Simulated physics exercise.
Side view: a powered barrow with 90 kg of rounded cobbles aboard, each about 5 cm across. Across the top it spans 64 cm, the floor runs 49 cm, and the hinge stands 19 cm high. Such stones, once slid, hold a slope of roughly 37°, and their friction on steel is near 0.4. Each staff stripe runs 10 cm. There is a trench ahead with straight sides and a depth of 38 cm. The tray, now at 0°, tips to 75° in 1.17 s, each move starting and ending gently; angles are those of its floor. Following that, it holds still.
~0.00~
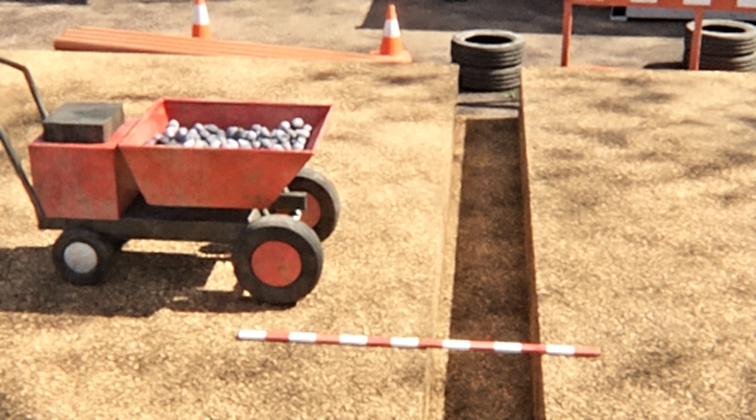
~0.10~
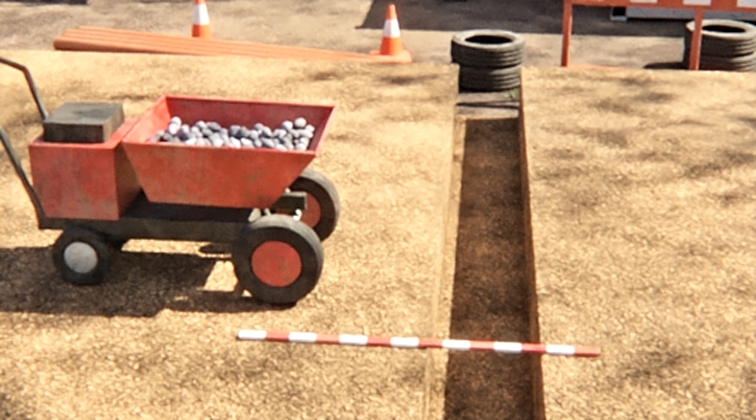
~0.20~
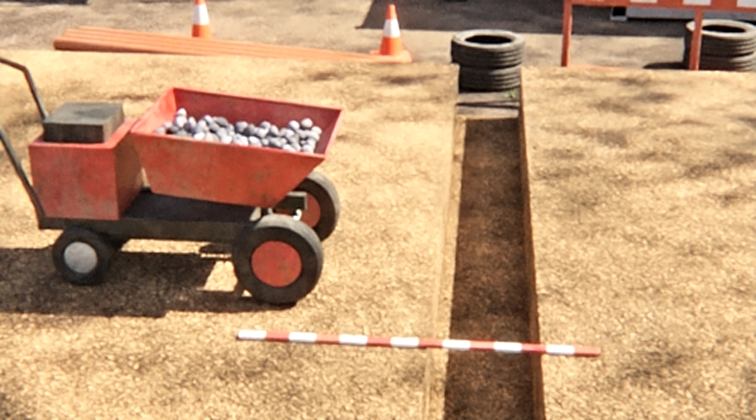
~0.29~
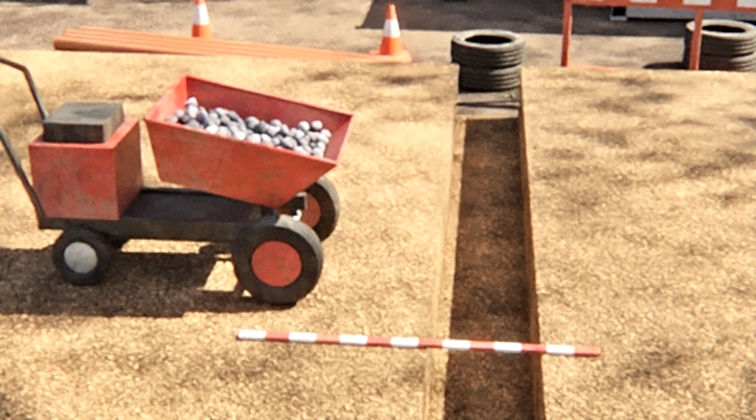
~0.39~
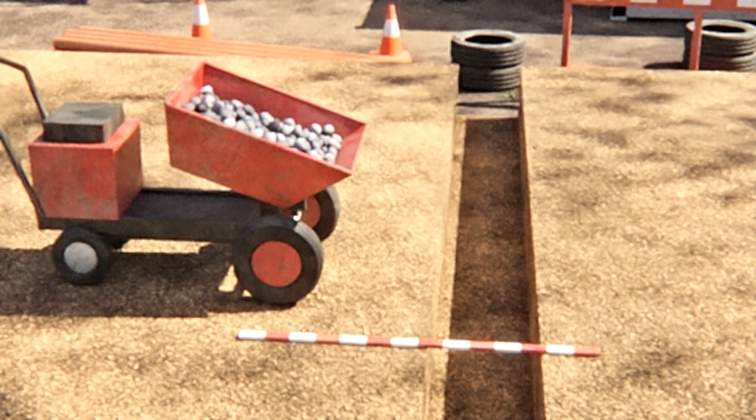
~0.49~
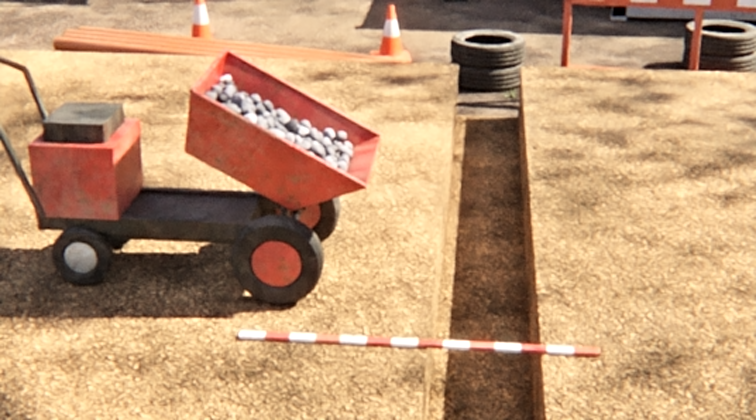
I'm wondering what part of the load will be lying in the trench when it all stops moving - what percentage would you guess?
I would guess about 95 per cent.
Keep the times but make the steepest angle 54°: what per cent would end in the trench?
Roughly 30% would end there.
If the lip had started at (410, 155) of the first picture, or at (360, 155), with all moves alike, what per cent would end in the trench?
I'd expect some 55 per cent, then some 100.
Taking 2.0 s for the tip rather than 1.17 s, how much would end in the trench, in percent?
Roughly 90 per cent.
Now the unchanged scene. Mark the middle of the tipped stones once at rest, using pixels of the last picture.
Middle at around (487, 347), I'd say.
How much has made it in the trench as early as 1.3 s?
Something like 40 in a hundred.
After 0.9 s the floor is at 63°; 100 % in the tray; the foremost stones are at (395, 224).
After 1.3 s the floor is at 75°; 55 % in the tray, 8 % short of the trench, 38 % in the trench; the foremost stones are at (515, 341).
After 1.6 s the floor is at 75°; 16 % in the tray, 9 % short of the trench, 75 % in the trench; the foremost stones are at (527, 344).
After 3.6 s the floor is at 75°; 0 % in the tray, 5 % short of the trench, 95 % in the trench; the foremost stones are at (528, 354).
